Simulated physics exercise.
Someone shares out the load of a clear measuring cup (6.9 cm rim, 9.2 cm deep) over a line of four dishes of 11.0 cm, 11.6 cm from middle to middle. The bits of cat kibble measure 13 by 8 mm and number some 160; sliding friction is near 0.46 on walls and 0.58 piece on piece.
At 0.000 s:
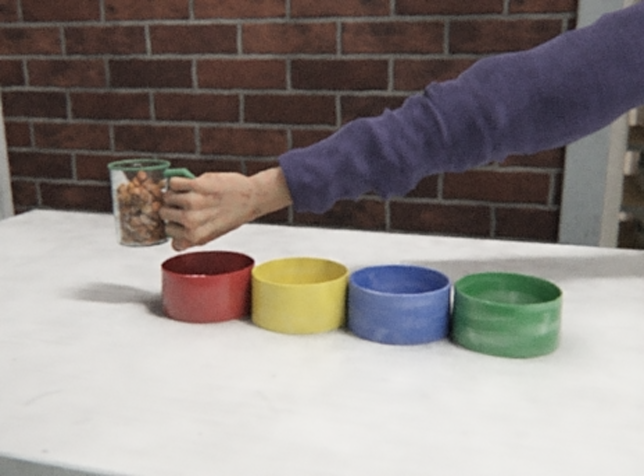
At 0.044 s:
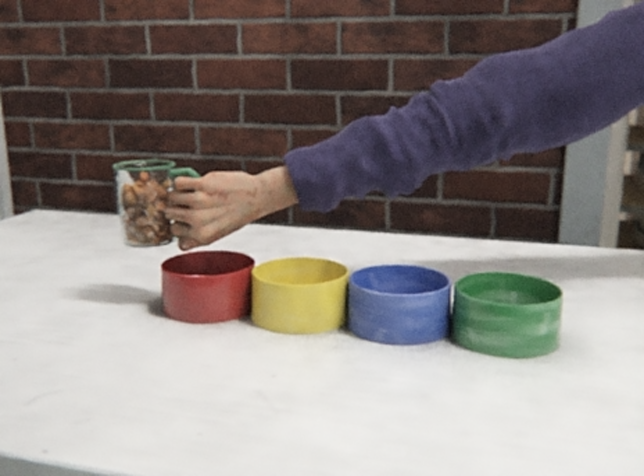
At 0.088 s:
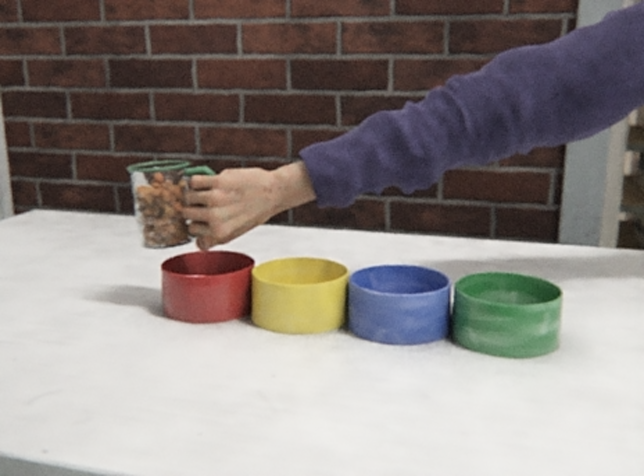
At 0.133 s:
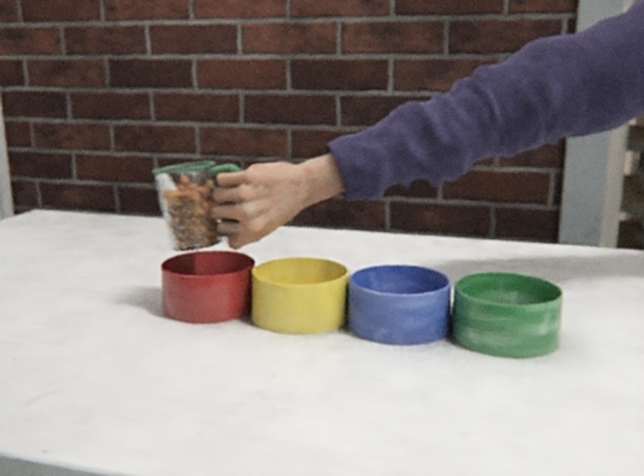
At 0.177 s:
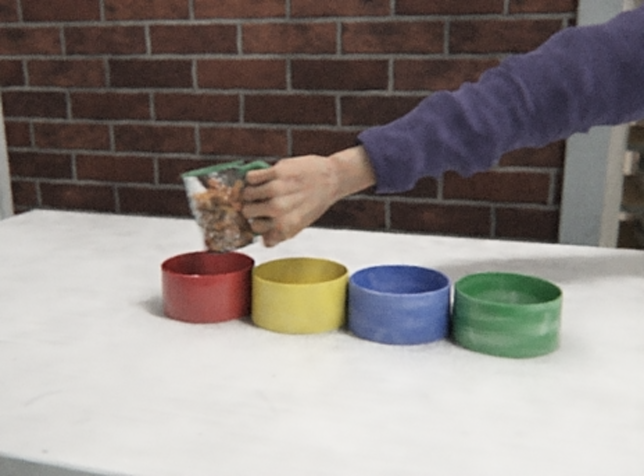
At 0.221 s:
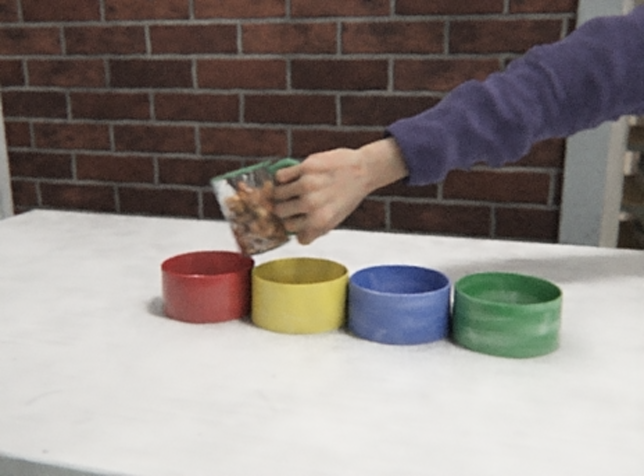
The footage shows a hand in a purple sleeve holding a clear measuring cup of brown pieces above a row of red, yellow, blue and green dishes, moving it a short way right while gradually tilting it.
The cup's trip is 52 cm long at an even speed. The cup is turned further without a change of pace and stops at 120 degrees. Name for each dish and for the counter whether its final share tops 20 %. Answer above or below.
Red: Below, blue: Below, green: Above, yellow: Below, counter: Below.
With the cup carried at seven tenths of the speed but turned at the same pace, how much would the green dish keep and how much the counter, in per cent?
Green 100; counter 0.
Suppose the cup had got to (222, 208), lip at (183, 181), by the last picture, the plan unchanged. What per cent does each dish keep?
Red 0; blue 0; green 100; yellow 0.
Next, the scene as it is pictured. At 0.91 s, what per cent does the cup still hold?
About 100 per cent.
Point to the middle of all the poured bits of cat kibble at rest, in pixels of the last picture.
Around (516, 322).
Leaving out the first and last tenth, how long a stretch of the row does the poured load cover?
About 6 cm.
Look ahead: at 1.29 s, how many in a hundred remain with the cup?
Some 35 per cent of the load.
After 0.64 s, tilt 68 degrees; cup holds 100 %.
After 0.91 s, tilt 100 degrees; cup holds 100 %.
After 1.29 s, tilt 120 degrees; cup holds 35 %, green 65 %.
At rest (2.1 s), red 0 %, blue 0 %, green 100 %, yellow 0 %, counter 0 %.
